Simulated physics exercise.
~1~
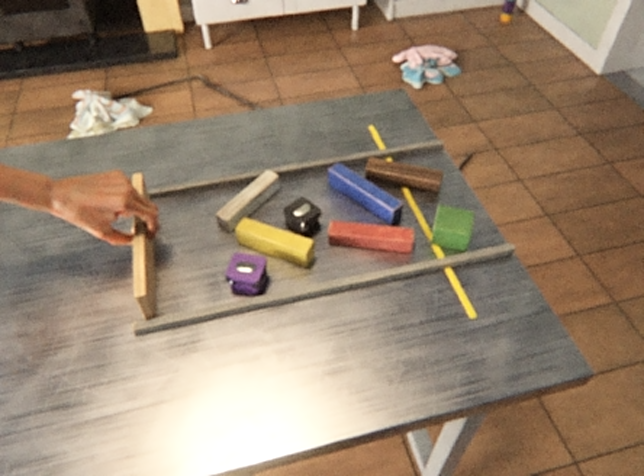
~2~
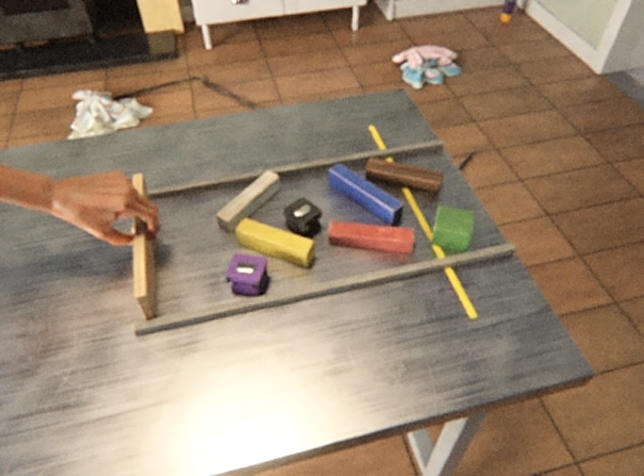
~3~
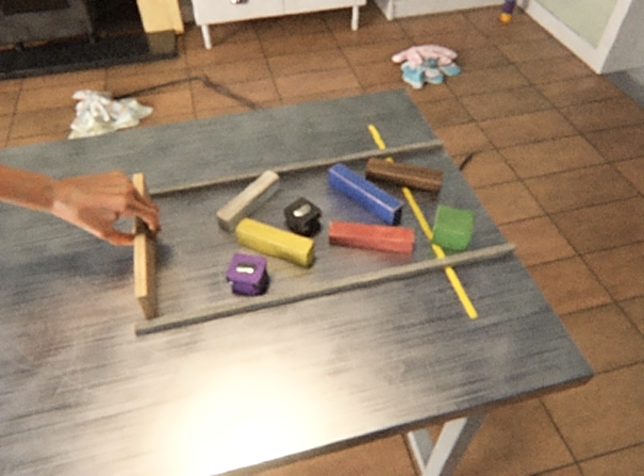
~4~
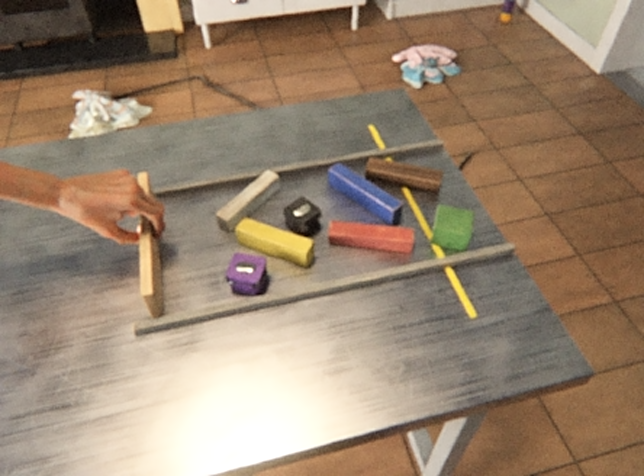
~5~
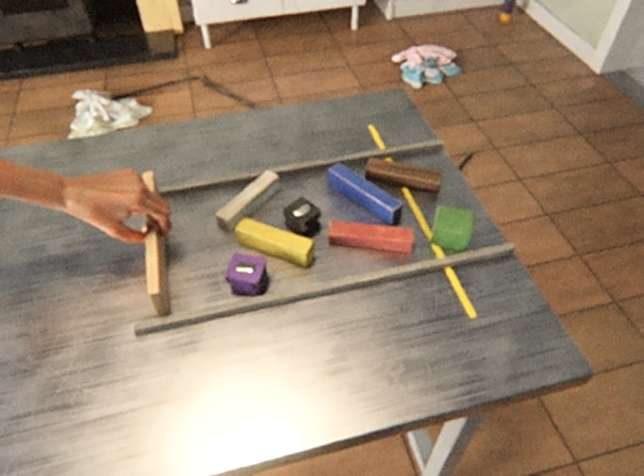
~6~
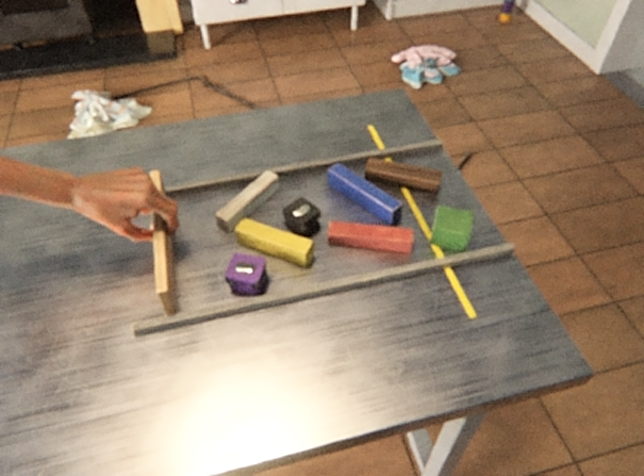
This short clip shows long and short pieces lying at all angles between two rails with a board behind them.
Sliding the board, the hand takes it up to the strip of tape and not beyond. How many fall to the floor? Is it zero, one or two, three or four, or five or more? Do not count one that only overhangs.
I would say one or two end up on the floor.
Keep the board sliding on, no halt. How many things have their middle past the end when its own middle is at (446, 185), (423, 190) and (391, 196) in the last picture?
In order, that gives 4, then 2, then 0.
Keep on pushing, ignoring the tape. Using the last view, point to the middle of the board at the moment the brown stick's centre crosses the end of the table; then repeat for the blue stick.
Middle approx. at (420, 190), then approx. at (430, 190).
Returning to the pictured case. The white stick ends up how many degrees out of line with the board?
Somewhere near 0 degrees, I'd say.
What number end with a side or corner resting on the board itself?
My count gives 3.
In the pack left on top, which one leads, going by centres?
Brown stick.
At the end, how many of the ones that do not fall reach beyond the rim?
3 is the number.
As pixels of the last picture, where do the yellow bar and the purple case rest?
(455, 218) and (454, 241).
Soon after, none off yet; green block at rest near (452, 228); brown stick at rest near (403, 176); blue stick at rest near (364, 193).
Then, none off yet; green block moving near (457, 229); brown stick at rest near (403, 176); blue stick moving near (369, 193).
Further on, none off yet; green block moved about its own width near (480, 213); brown stick moved a little near (424, 169); blue stick moved about its own width near (415, 177).
At rest, the number that fall off is one or two; fallen, green block.
